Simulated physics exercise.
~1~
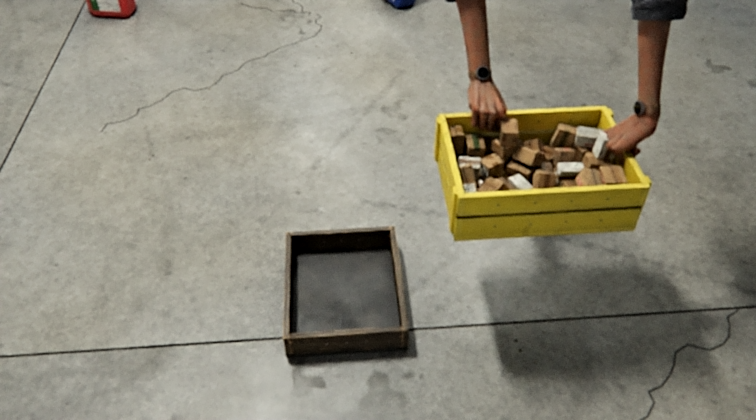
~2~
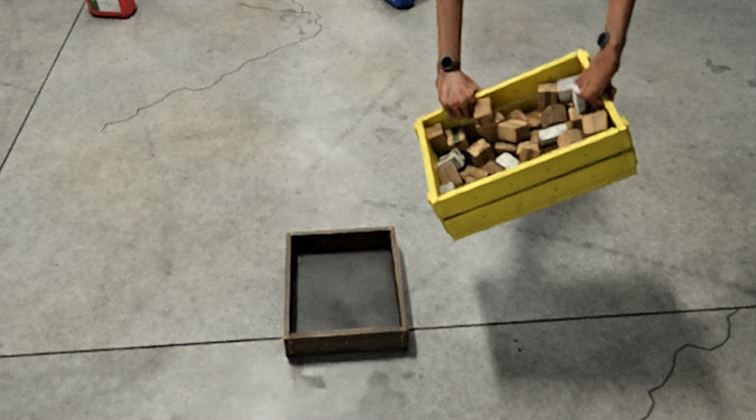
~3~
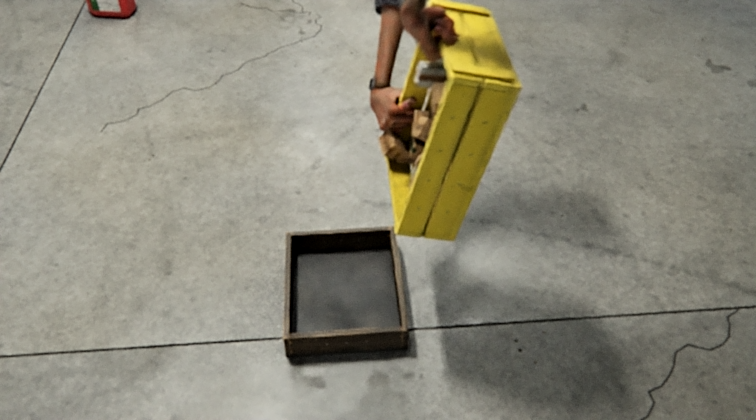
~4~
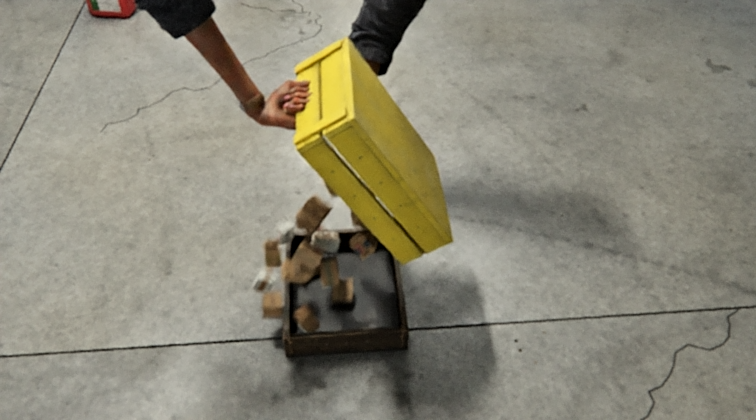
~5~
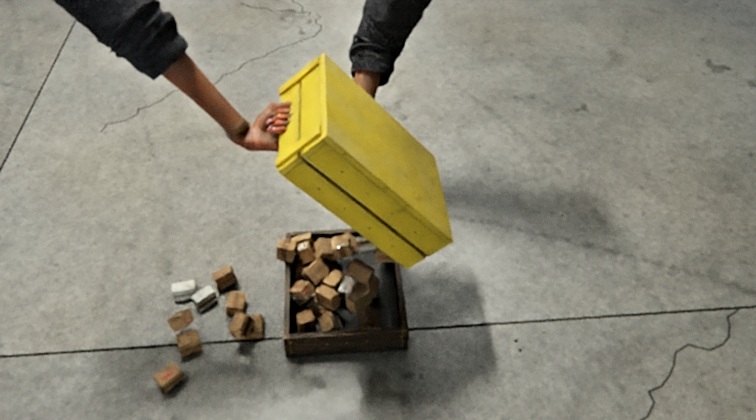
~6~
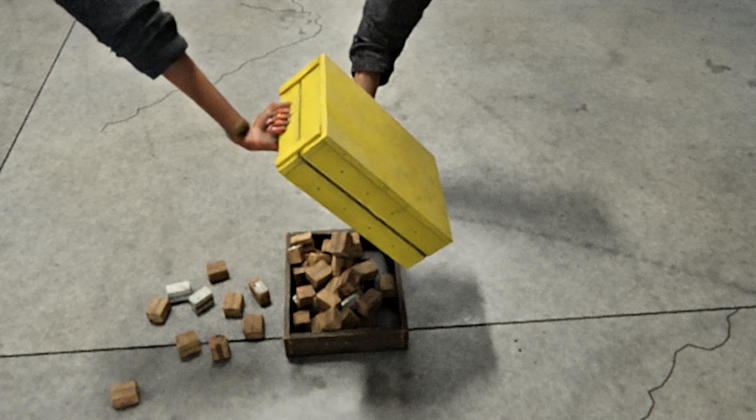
On a grey concrete floor with dark seams and thin cracks, seen from above, an open dark square tub sits near the centre while two hands hold a yellow box full of small wooden and whitish blocks at the upper right. The hands carry the box left and tip it steeply toward the tub. Blocks tumble out in a loose stream, most dropping into the tub and some falling past its left side. The box stays tilted over the tub as the blocks settle. At the end, a heap fills much of the tub and several blocks lie scattered on the floor to its left.
